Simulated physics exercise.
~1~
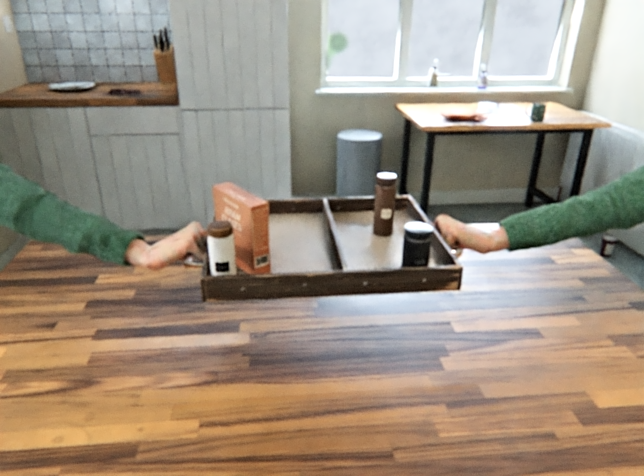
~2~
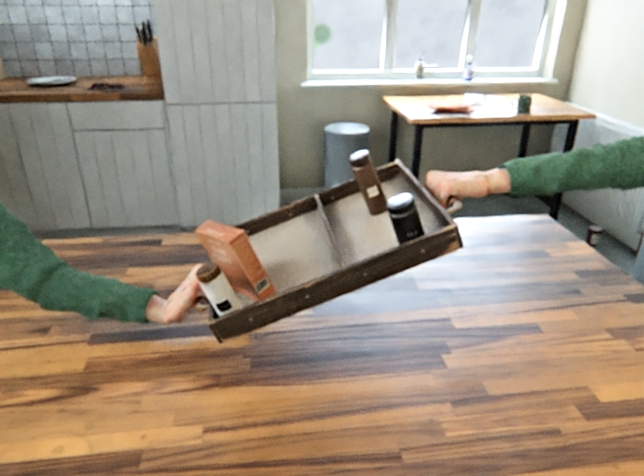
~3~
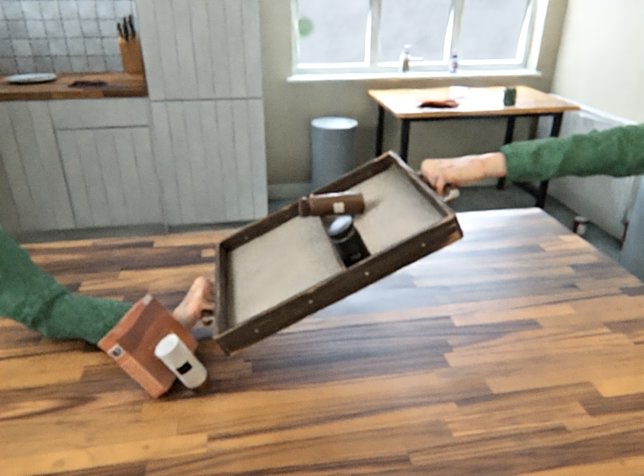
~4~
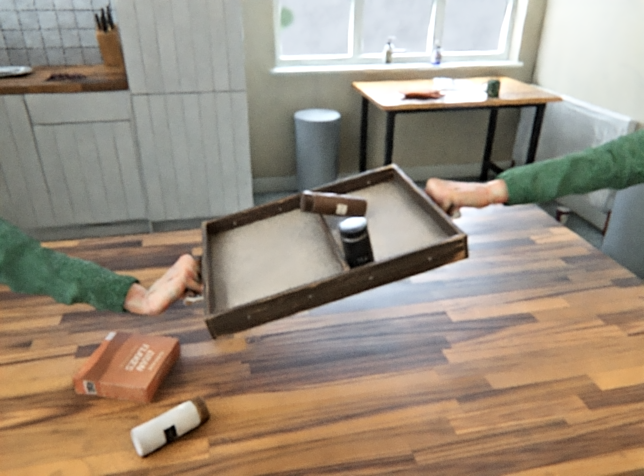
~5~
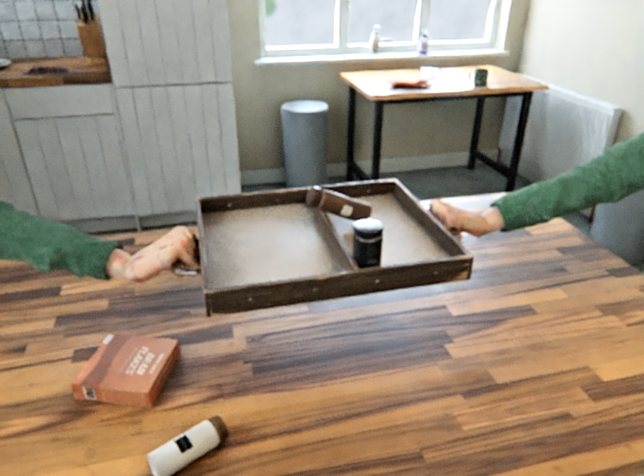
Two hands tilting a wooden tray left and levelling it, orange packet and white shaker falling off, brown shaker toppling, black shaker standing.
